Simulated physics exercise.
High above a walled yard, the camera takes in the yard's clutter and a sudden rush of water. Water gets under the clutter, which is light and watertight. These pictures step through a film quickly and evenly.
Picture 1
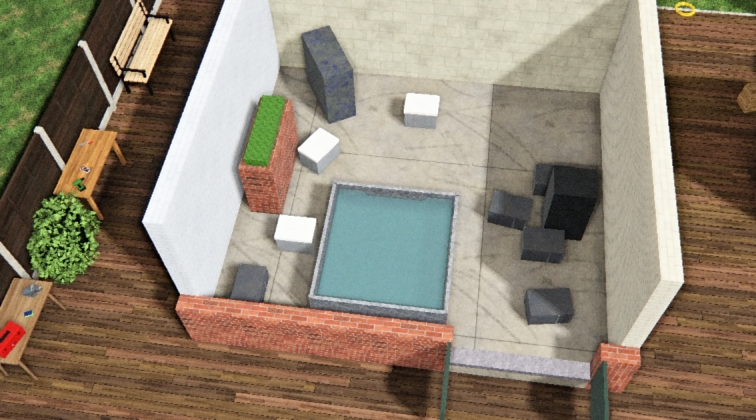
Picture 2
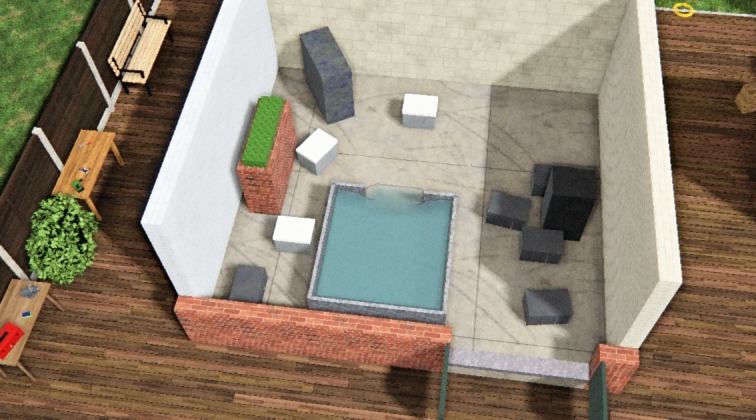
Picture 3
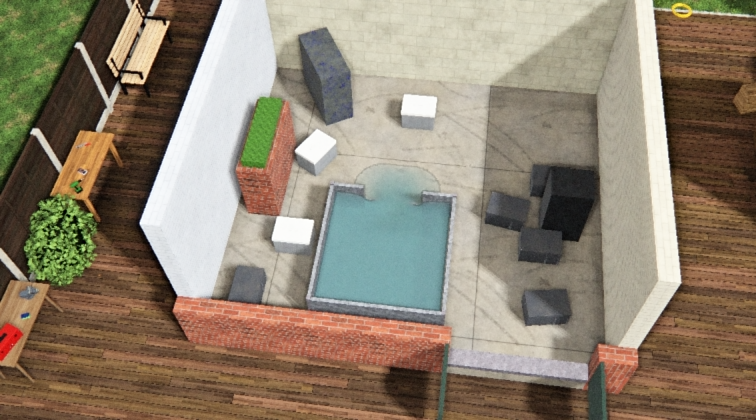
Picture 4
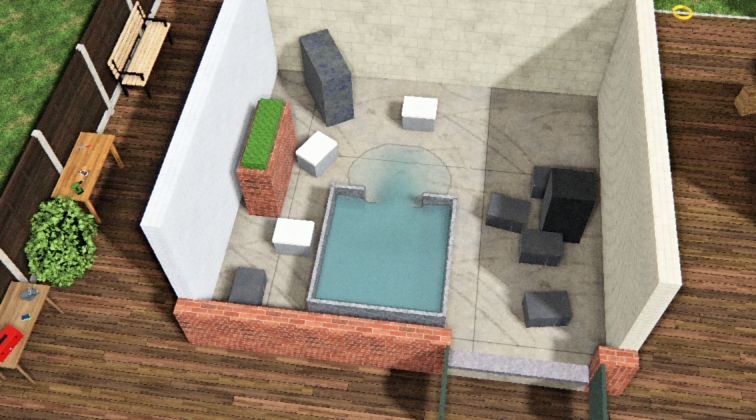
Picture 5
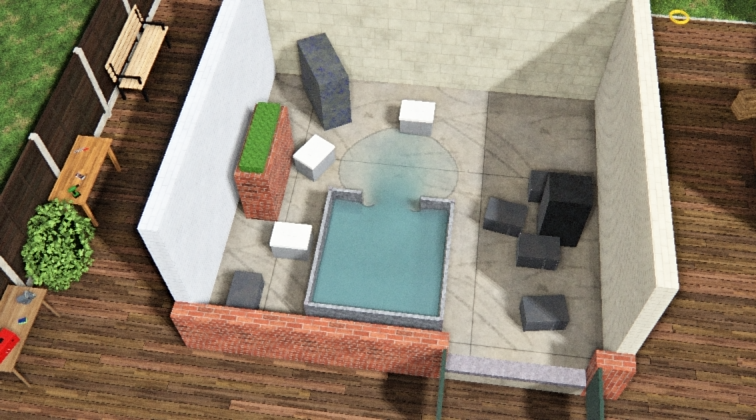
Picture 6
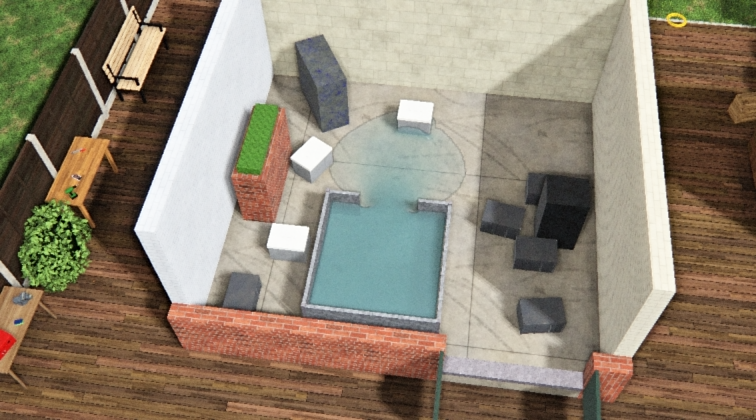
A walled yard with a pale concrete floor, set amid brown wooden decking, is seen from high above. White blocks and a dark slab stand near a grass-topped brick block on the left, dark grey blocks cluster on the right, and a blue-green pool sits between them. A gap opens in the pool's far wall and water spreads in a widening fan across the floor, while the blocks stay put and the camera drifts very slightly.
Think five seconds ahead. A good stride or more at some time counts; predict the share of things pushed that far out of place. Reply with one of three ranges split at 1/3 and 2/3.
Under 1/3.
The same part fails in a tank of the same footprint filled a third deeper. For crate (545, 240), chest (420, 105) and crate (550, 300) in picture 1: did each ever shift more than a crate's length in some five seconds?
The first stopped before it, the second reached the mark, the third stopped before it.
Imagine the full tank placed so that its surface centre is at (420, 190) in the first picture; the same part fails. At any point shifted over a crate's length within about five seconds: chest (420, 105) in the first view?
Put simply: It got there.
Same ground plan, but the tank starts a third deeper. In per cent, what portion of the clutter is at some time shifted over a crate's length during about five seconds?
Close to 10 %.
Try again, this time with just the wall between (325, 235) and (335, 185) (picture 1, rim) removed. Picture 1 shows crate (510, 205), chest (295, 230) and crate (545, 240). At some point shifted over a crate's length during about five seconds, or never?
Lab note - in sequence: Never that far; made it that far; never that far.
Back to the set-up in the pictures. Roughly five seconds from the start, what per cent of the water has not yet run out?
100 %.
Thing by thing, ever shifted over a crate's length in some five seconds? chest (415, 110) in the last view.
At least that much.
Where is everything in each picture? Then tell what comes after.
A chest at (422, 103), on the bottom; a crate at (248, 283), on the bottom; 0 of 8 have shifted, in the first picture.
A chest at (420, 104) rests on the ground; a crate at (247, 284), on the bottom; 0 of 8 have shifted, in the second picture.
A chest at (419, 105), on the bottom; a crate at (246, 285), on the bottom; 0 of 8 have shifted, in the third picture.
A chest at (420, 106), on the bottom; a crate at (247, 286), on the bottom; 0 of 8 have shifted, in the fourth picture.
A chest at (417, 110), on the bottom; a crate at (244, 290), on the bottom; 0 of 8 have shifted, in the fifth picture.
A chest at (416, 110), on the bottom, close to its start; a crate at (241, 292) rests on the ground; 0 of 8 have shifted, in the sixth picture.
A moment on, 1 of 8 are well off their spots; 0 afloat.
Next, 1 of 8 are well off their spots; 1 afloat.
Later, 1 of 8 are well off their spots; 1 afloat.
In the end, 1 of 8 are well off their spots, and 1 have been at some point; 1 afloat.
